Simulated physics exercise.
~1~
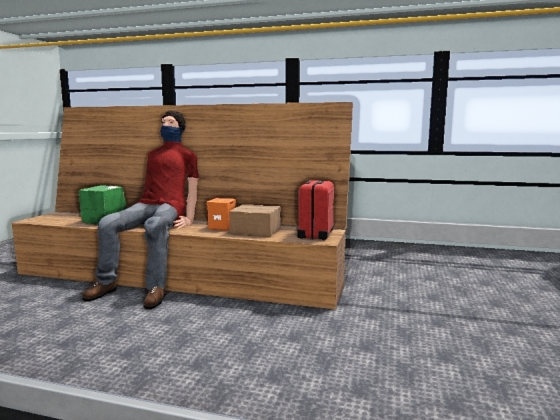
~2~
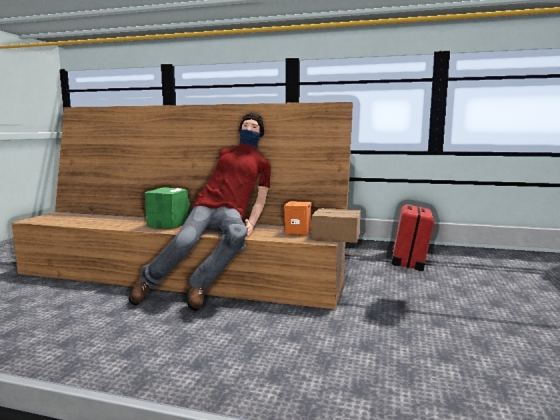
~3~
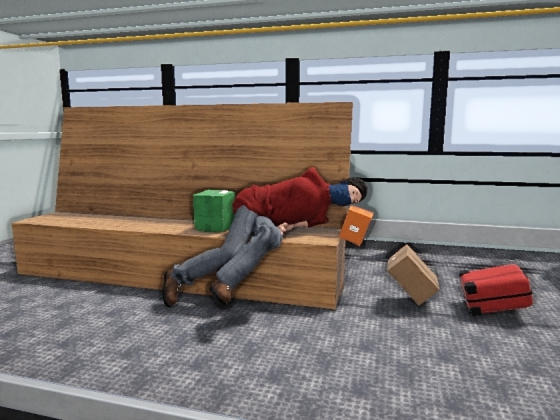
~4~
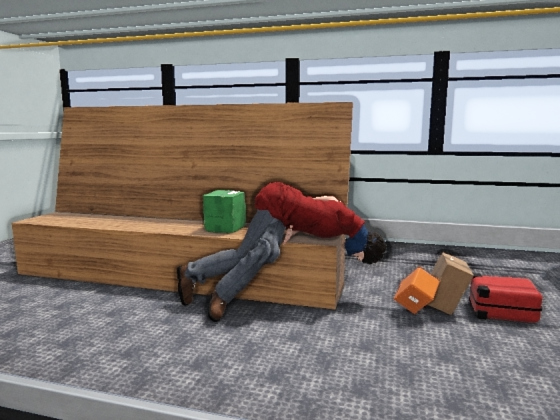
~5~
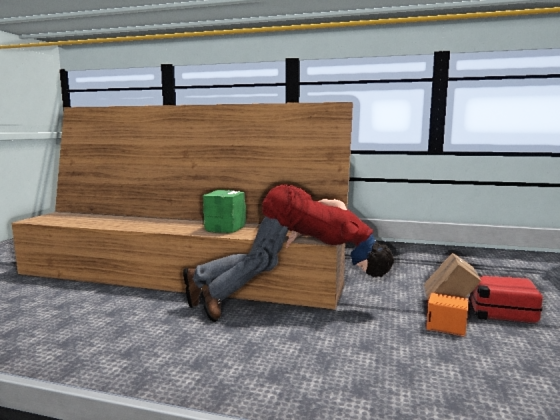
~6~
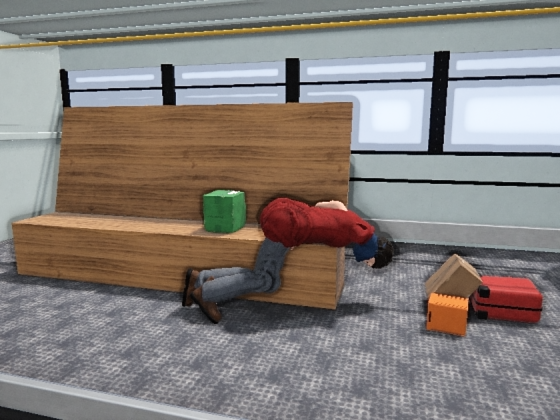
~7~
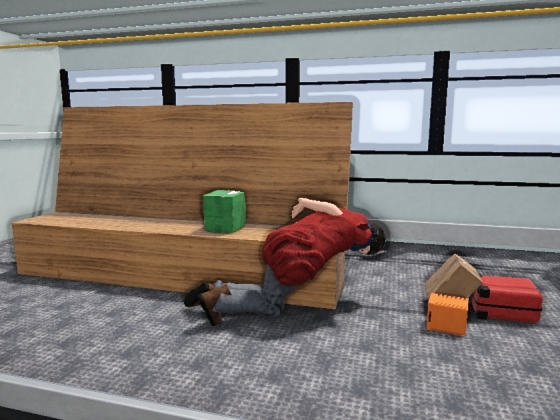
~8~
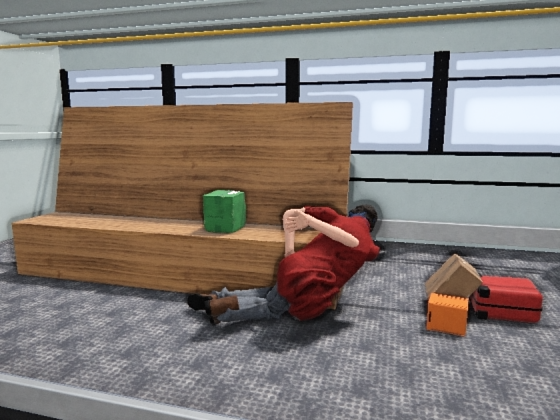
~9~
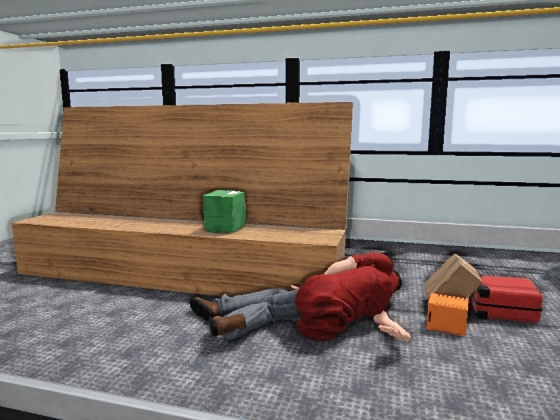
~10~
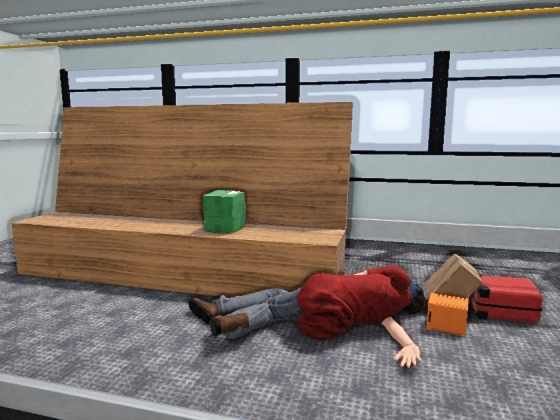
A limp passenger in a red top, grey trousers and dark face covering sits on a long wooden bench inside a tram, seen from a fixed view in front. A green bag rests to the left, with an orange tub, brown carton and red case to the right. Everything slides right, and the case, carton and tub drop off the bench end in turn, tumbling to the patterned floor. The passenger topples sideways, hangs head-down over the end, then slips off. Finally the passenger lies sprawled beside the fallen things, while the green bag stays on the seat.
